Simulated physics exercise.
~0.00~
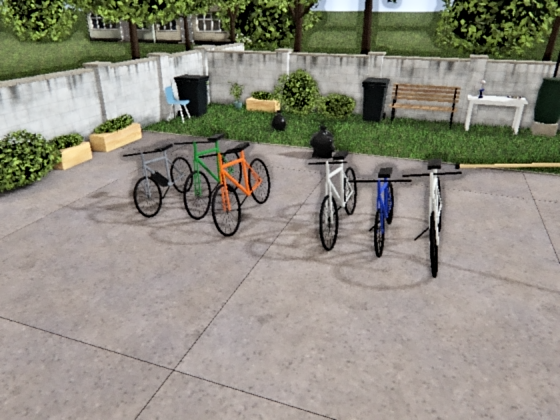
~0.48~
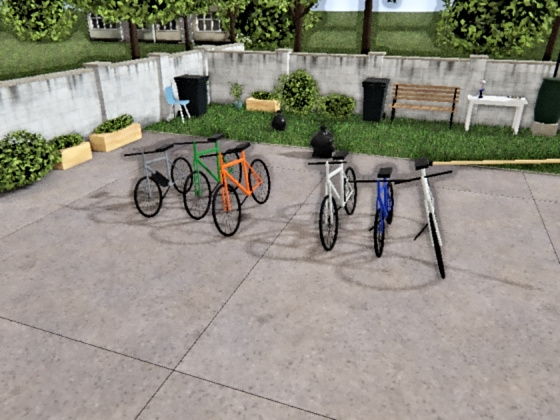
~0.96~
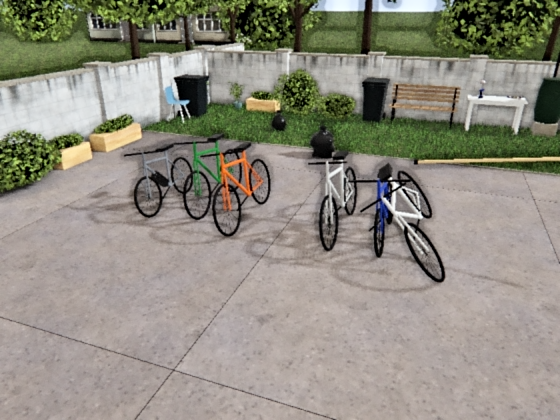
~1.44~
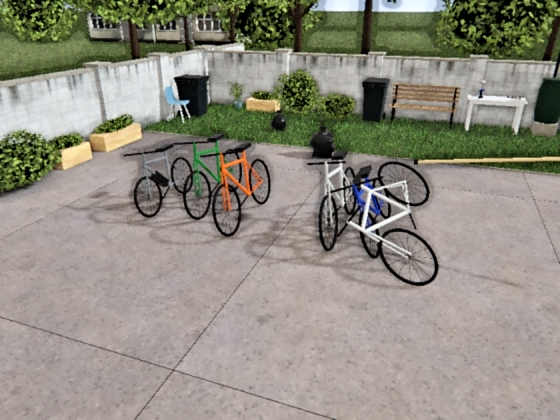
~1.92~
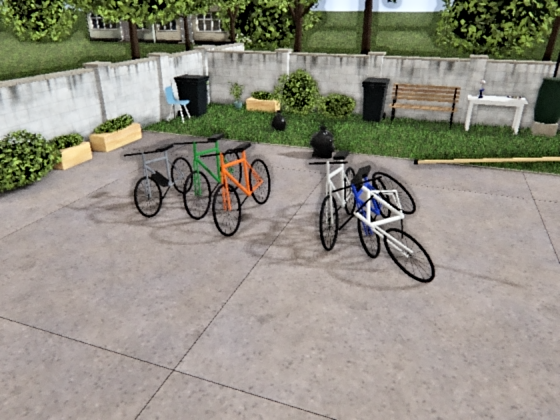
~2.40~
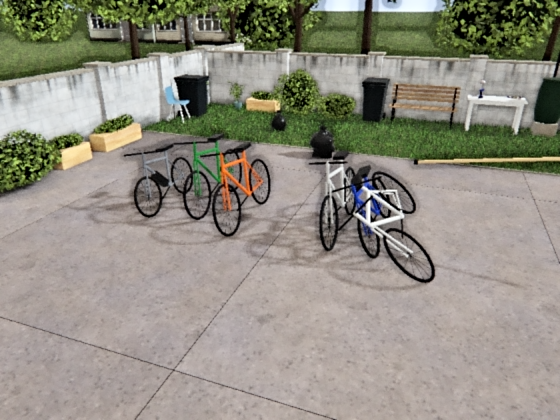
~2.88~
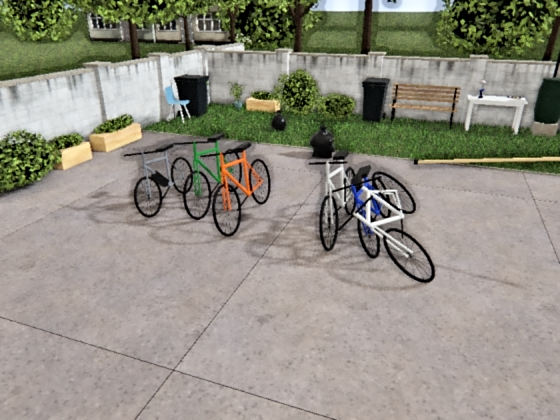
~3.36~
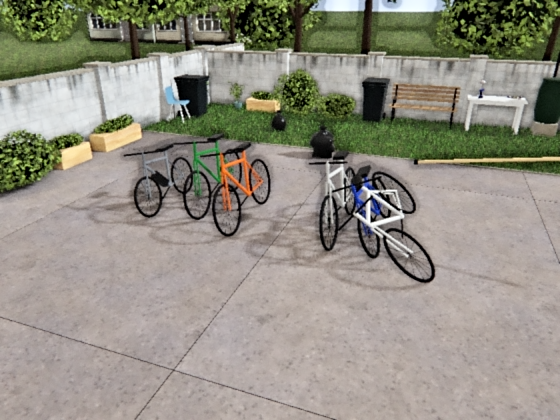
In a walled yard with two groups of parked bicycles, a pole slid left at the right-hand edge, and the nearest white bicycle toppled left onto the blue one, knocking it askew, where both came to rest while the orange and green ones stayed standing.
